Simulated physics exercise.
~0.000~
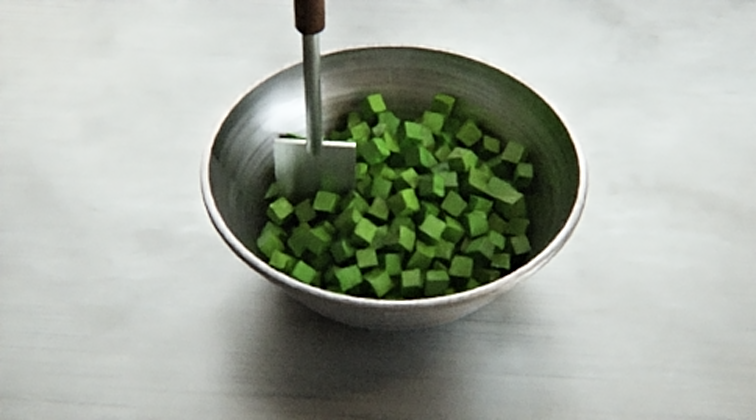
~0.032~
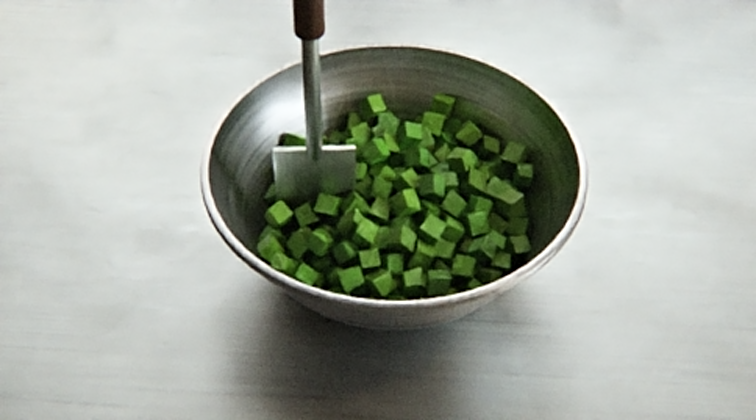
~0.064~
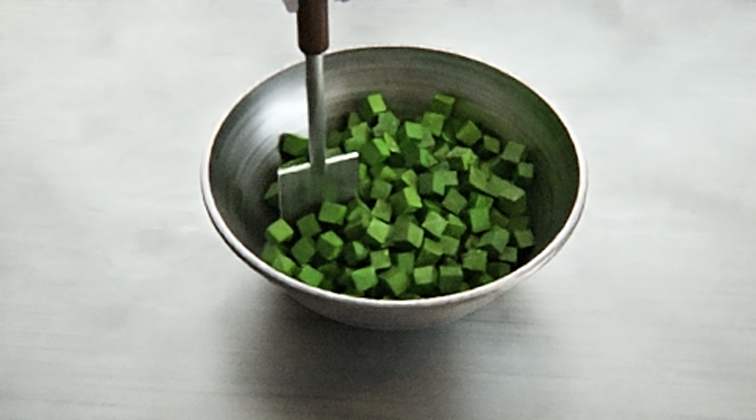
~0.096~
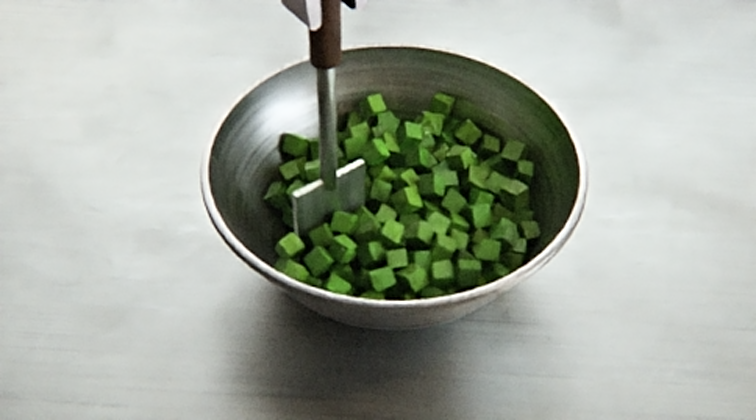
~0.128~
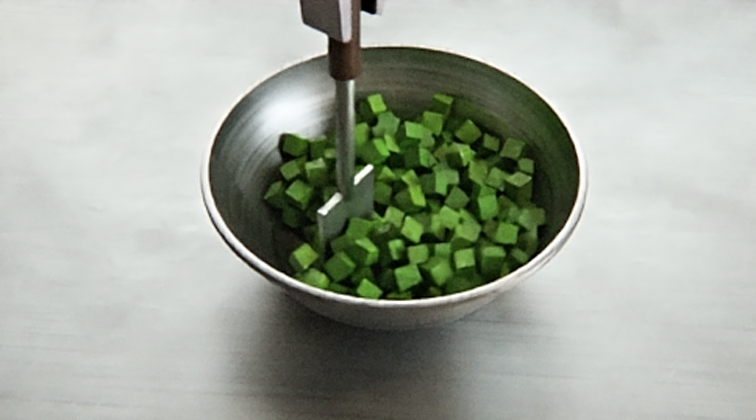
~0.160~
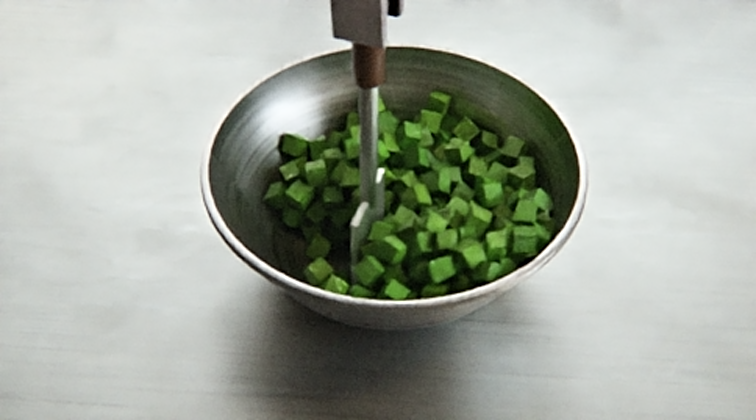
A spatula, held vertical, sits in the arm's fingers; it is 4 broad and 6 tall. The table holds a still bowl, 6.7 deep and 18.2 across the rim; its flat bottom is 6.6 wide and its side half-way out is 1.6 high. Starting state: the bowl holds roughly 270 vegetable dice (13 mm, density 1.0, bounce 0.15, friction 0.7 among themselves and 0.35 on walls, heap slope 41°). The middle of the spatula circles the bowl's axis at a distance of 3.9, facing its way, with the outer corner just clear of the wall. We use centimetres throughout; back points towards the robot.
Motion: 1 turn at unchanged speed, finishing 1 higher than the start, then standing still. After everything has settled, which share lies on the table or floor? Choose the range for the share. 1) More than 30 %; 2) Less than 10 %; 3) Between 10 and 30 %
3, between 10 and 30 %.
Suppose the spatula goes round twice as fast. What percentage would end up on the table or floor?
That would be some 40 percent.
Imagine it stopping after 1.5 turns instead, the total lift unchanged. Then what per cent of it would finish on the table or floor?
25 %.
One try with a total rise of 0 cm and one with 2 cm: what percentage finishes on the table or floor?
About 15 and 15 per cent.
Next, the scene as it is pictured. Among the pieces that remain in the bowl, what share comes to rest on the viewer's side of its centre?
Some 75 per cent.
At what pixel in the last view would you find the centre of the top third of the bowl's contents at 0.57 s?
(299, 128).
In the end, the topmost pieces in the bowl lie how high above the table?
About 8.5 centimetres.
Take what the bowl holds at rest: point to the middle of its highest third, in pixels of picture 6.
Roughly at pixel (325, 245).
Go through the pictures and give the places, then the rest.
In the first picture, spatula neck at (314, 119), 0° round; upper third of the load around (403, 186), from x 270 to 525, top at y 105; 267 in the bowl.
In the second picture, spatula neck at (313, 125), 7° round; upper third of the load around (403, 186), from x 270 to 525, top at y 105.
In the third picture, spatula neck at (317, 140), 24° round; upper third of the load around (405, 201), from x 275 to 525, top at y 105.
In the fourth picture, spatula neck at (328, 154), 41° round; upper third of the load around (410, 222), from x 280 to 525, top at y 105.
In the fifth picture, spatula neck at (346, 165), 58° round; upper third of the load around (419, 227), from x 280 to 530, top at y 105.
In the sixth picture, spatula neck at (369, 173), 76° round; upper third of the load around (439, 220), from x 280 to 540, top at y 105; 267 in the bowl.
By 0.36 s, 185° round, highest piece 9 above the table; 252 in the bowl, 7 on the table or floor, 8 in flight or on the tool.
By 0.57 s, 294° round, highest piece 9 above the table; 236 in the bowl, 26 on the table or floor, 5 in flight or on the tool.
By 0.87 s, 0° round, highest piece 8 above the table; 224 in the bowl, 43 on the table or floor.
By 1.57 s, 0° round, highest piece 8 above the table; 224 in the bowl, 43 on the table or floor.
Final count, 224 in the bowl, 43 on the table or floor. That is 16 % on the table or floor.
